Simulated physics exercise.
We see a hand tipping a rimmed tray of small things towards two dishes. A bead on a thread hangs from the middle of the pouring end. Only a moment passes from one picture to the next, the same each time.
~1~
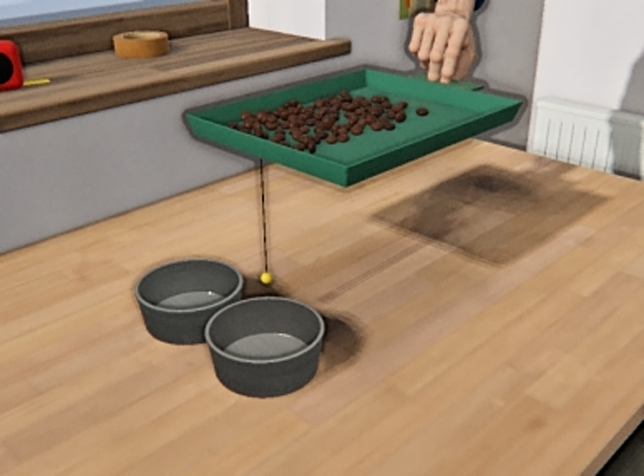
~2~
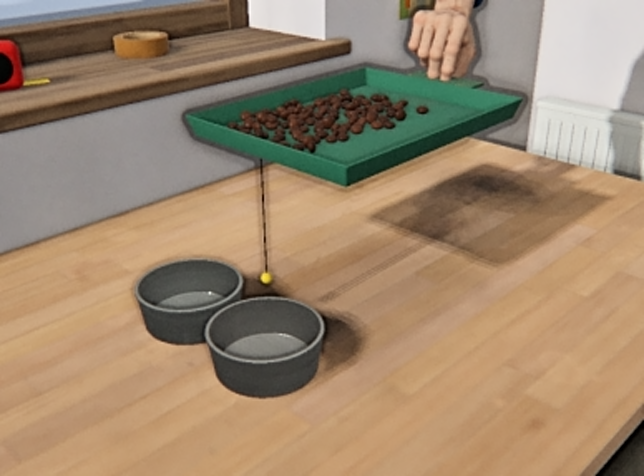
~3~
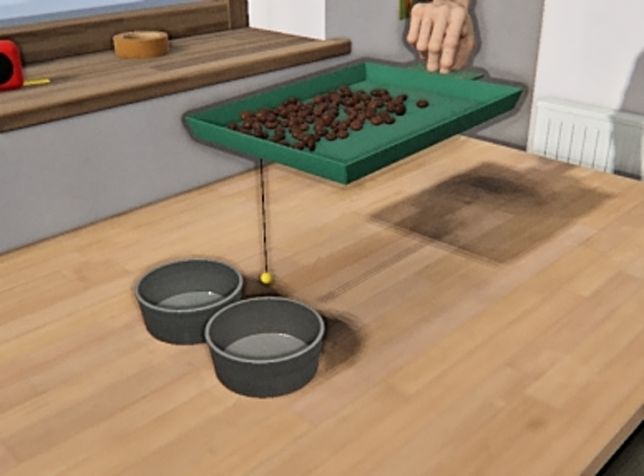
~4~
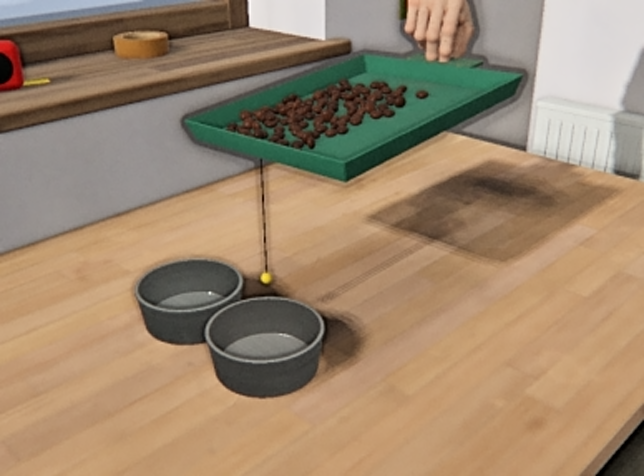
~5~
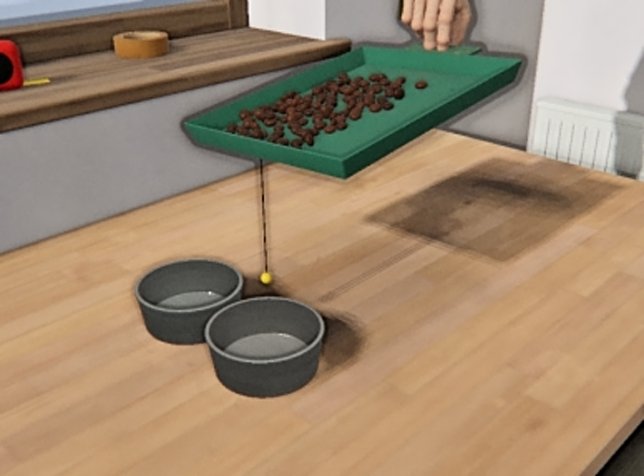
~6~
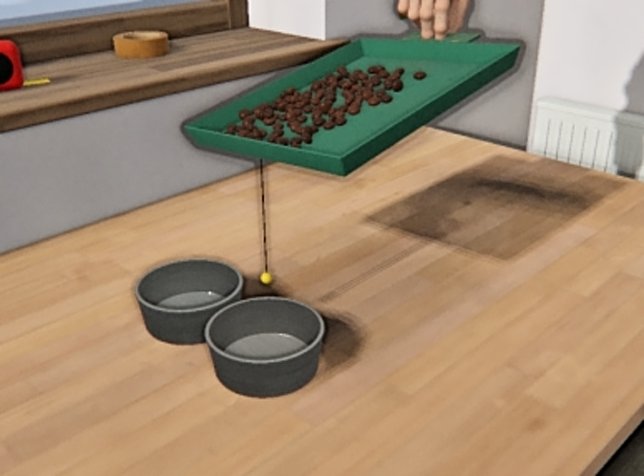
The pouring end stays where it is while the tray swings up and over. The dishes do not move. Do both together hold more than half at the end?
They take the larger part between them.
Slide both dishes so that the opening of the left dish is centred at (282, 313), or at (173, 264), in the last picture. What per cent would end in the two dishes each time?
First some 0, then 90 per cent.
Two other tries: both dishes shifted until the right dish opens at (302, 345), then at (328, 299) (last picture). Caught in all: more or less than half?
One: Not half. Two: The smaller part.
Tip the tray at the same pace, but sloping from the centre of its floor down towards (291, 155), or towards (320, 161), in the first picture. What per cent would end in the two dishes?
Roughly 80 per cent, and 50 per cent.
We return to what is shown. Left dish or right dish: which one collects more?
More ends in left.
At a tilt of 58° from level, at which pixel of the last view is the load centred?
Around (242, 118).
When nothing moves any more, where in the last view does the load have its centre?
Roughly at (189, 302).
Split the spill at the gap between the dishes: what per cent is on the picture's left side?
About 80 per cent.
Just after the last frame, tray tipped steeply; every one on the tray.
A moment on, tray tipped right over; about a tenth on the tray; roughly two thirds in the left dish; roughly a quarter outside both; about a tenth in the air.
Further on, tray tipped past a quarter turn; roughly two thirds in the left dish; roughly a third outside both.
When it is over, tray tipped past a quarter turn; not one in the right dish; roughly two thirds in the left dish; roughly a third outside both.
